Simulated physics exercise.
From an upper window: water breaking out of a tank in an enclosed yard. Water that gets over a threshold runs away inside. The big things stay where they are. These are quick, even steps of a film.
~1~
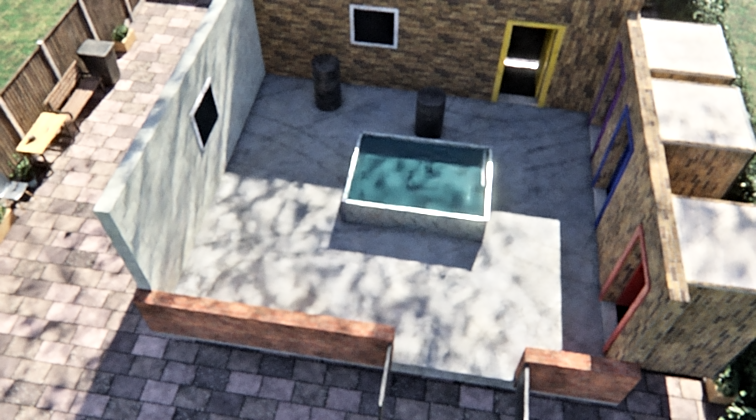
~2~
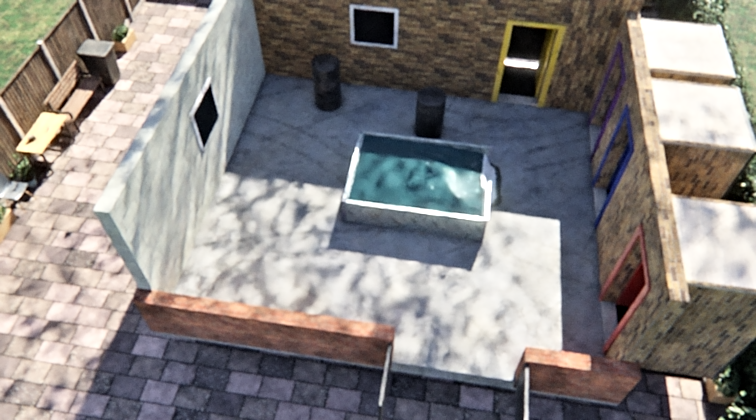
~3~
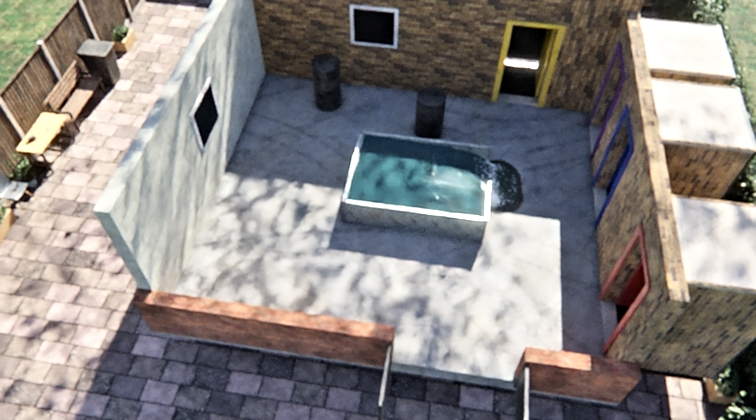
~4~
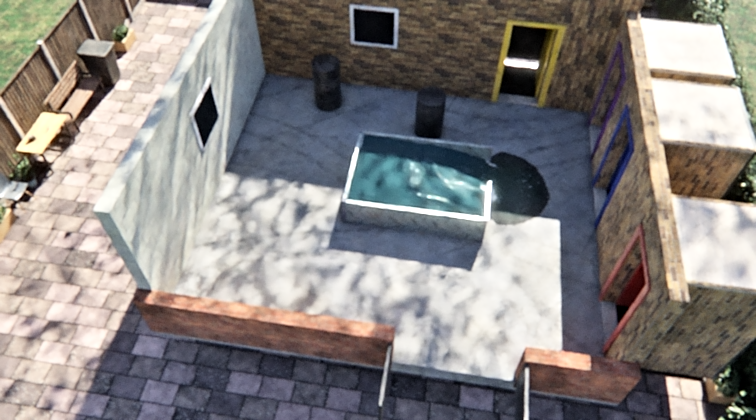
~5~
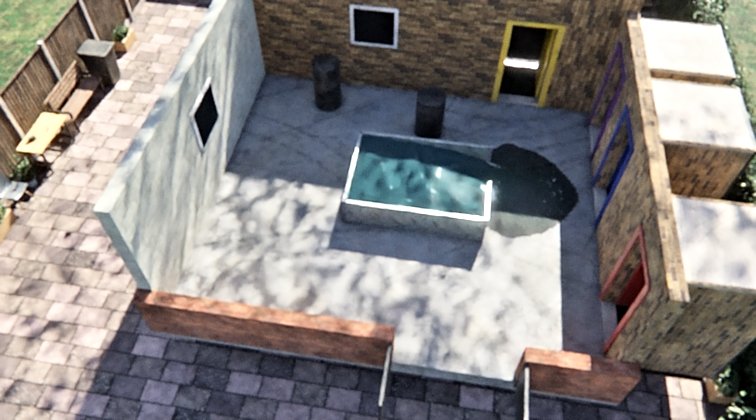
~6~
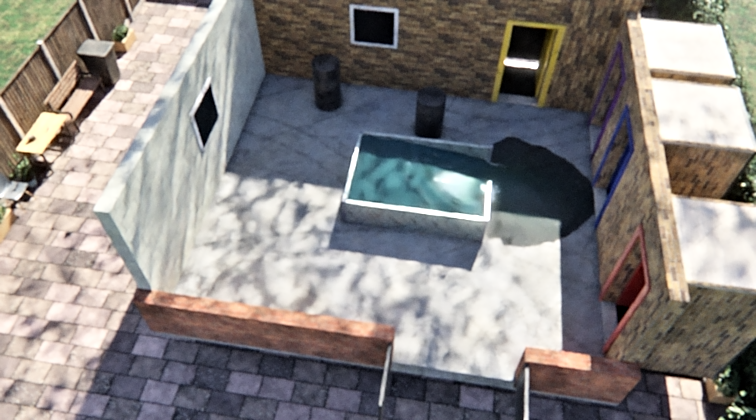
The footage shows a raised tank of teal water in a walled yard, seen from above; its surface ripples as water pours out at the right side and spreads in a dark, widening pool across the pale floor.
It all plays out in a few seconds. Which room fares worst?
The blue doorway takes the most.
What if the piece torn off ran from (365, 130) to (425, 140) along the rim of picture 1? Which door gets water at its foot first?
I say the yellow-painted one.
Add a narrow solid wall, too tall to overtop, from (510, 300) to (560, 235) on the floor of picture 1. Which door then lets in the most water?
It is the blue door.
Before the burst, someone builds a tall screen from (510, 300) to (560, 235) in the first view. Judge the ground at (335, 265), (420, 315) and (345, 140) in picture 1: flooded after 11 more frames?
In that order: Not flooded, free of water, free of water.
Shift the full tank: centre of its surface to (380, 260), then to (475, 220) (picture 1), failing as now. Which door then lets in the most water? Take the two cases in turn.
The red one; the door marked blue.
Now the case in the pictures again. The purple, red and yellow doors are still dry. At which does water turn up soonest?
It is the one in purple.
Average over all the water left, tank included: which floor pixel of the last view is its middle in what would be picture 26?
Close to (470, 191).
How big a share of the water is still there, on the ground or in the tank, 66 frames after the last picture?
Near 70 in a hundred.
A moment on, water covers 15 % of the floor; yellow door not reached, red door not reached, blue door some in, purple door wet at the sill, nothing in.
Next, water covers 20 % of the floor; yellow door not reached, red door wet at the sill, nothing in, blue door a lot in, purple door some in.
Then, water covers 25 % of the floor; yellow door a trickle in, red door wet at the sill, nothing in, blue door a lot in, purple door some in.
Later, water covers 45 % of the floor; yellow door a trickle in, red door a trickle in, blue door a lot in, purple door a lot in.
In the end, water covers 65 % of the floor; yellow door some in, red door a trickle in, blue door a lot in, purple door a lot in; the blue door has let in the most.
